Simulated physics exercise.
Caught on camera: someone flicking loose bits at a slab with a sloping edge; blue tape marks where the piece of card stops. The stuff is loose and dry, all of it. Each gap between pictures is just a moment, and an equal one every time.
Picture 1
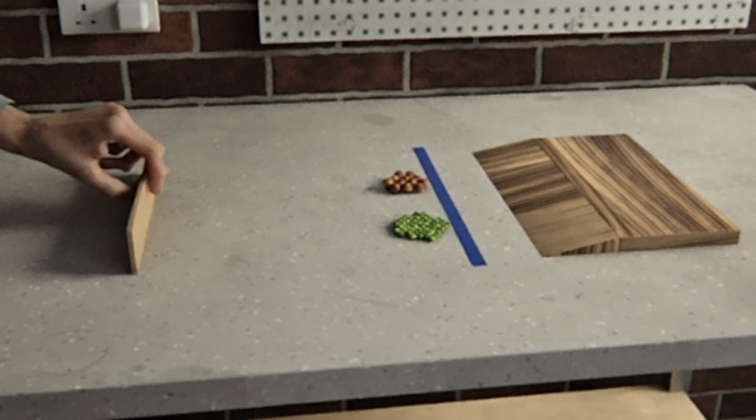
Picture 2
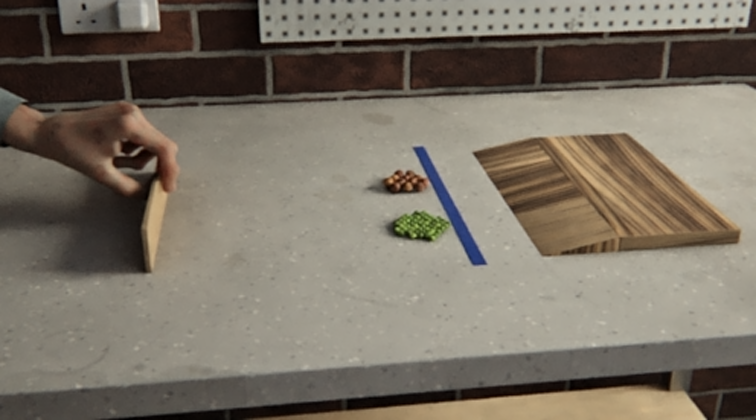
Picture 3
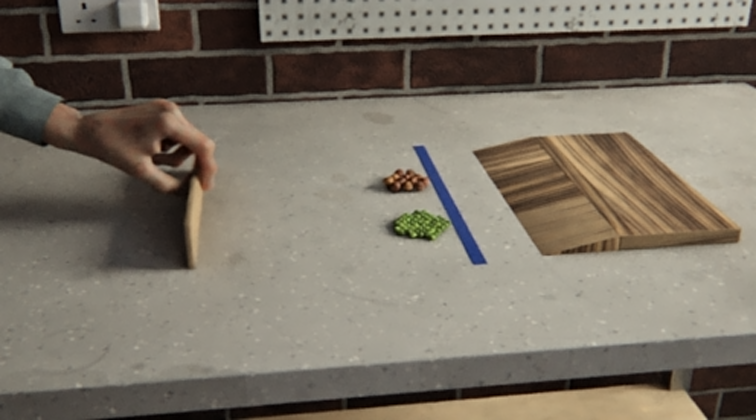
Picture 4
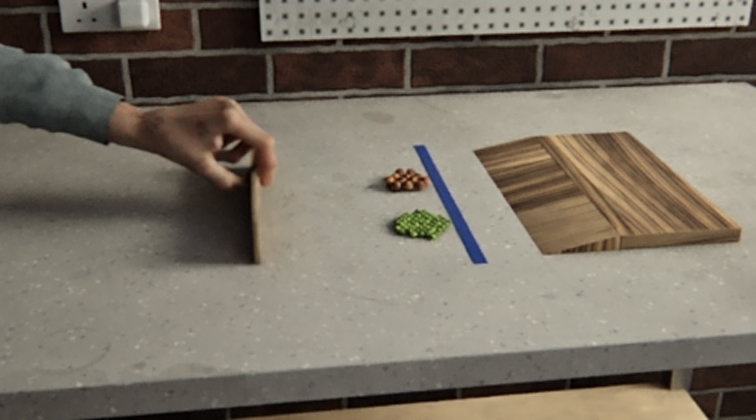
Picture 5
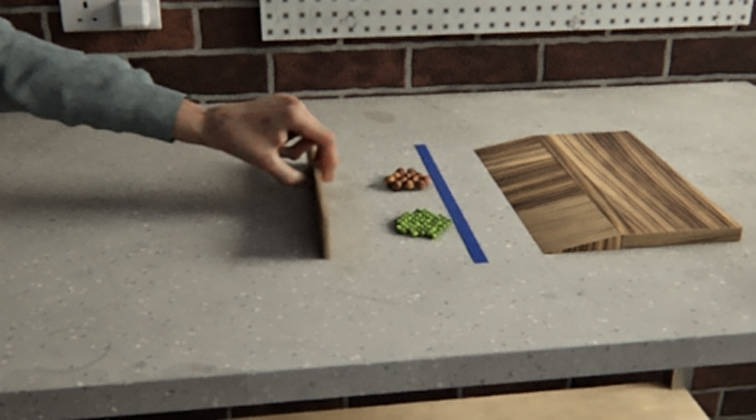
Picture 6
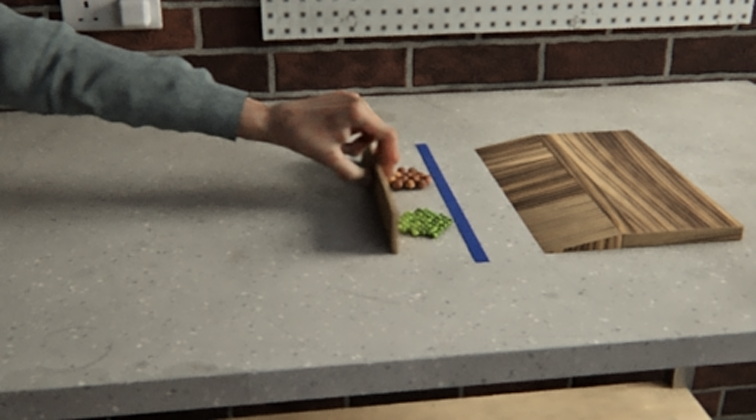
A hand slides an upright piece of card right, up to the hazelnuts and green peas.
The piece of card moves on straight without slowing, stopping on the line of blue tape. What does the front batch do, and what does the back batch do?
The front batch gets partly up; the Back batch gets partly up.
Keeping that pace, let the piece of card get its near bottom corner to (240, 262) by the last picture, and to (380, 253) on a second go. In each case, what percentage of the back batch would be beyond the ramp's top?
Try one: 0 %. Try two: 100 %.
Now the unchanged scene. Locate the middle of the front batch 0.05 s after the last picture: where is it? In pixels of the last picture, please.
Roughly pixel (464, 223).
Then, 0.05 s on from there, piece of card still moving, near (429, 160); front batch the whole lot short of the ramp; back batch the whole lot short of the ramp.
Then, 0.13 s on from there, piece of card stopped at the blue tape; front batch only a few past the top, near two thirds on the ramp, near a quarter short of the ramp; back batch the bulk on the ramp, near a quarter short of the ramp.
Then, 0.41 s on from there, piece of card stopped at the blue tape; front batch the whole lot past the top; back batch the whole lot past the top.
In the end, piece of card stopped at the blue tape; front batch the whole lot past the top; back batch the whole lot past the top.
